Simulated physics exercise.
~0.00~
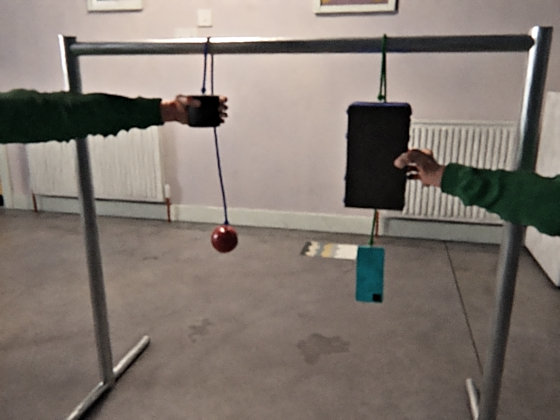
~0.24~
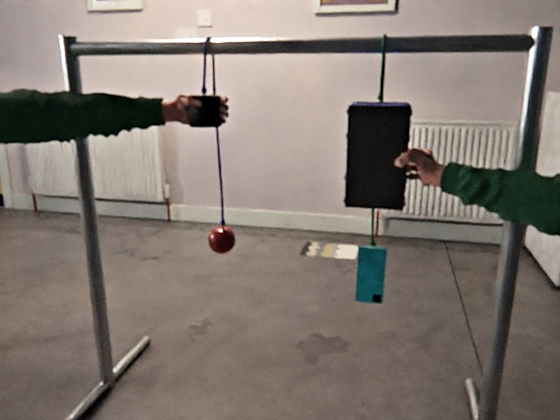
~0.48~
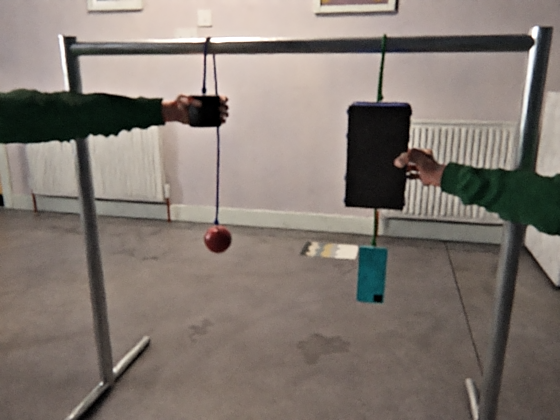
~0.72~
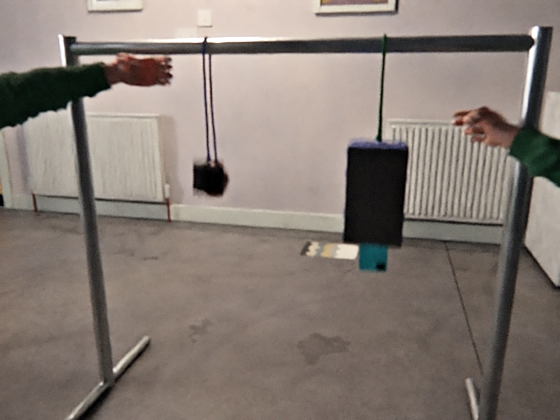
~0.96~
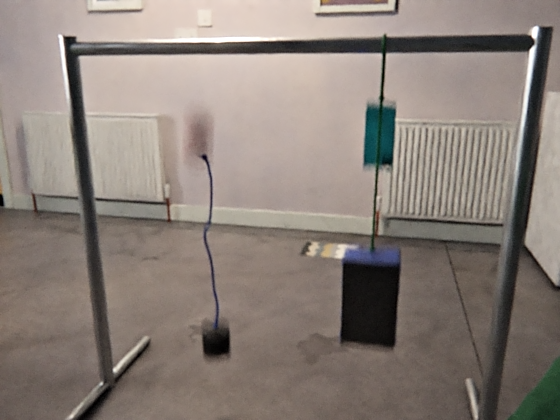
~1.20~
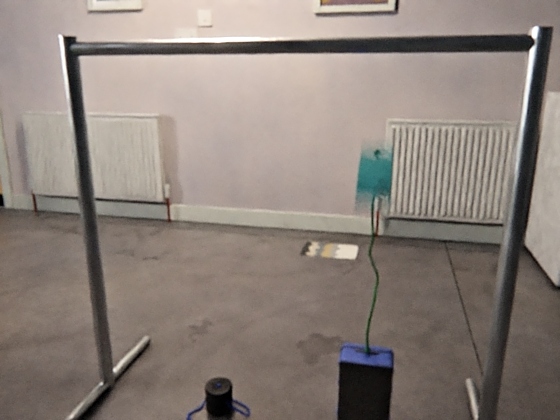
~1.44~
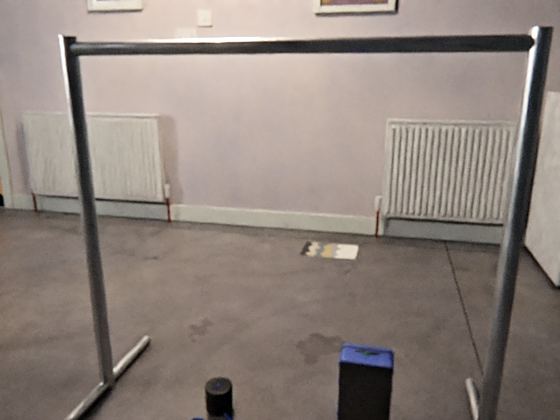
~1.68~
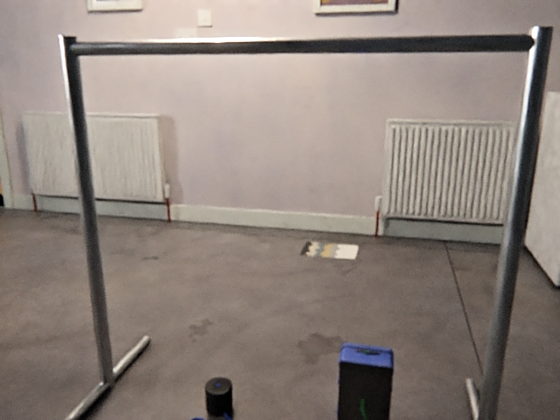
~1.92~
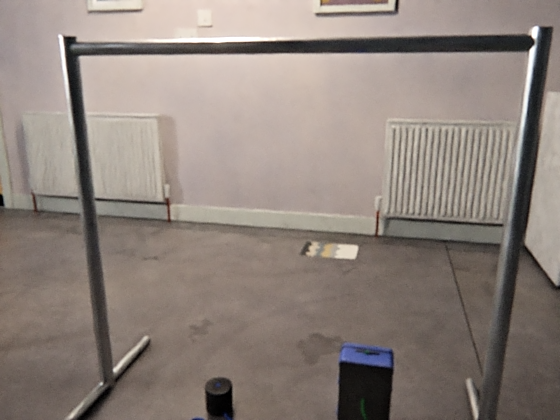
A small black object and a blue-edged dark case, held by two hands on cords over a rail, dropped when released, while a red ball and a teal phone on the other ends shot upward; the cords slipped off, and both dark objects ended on the floor.
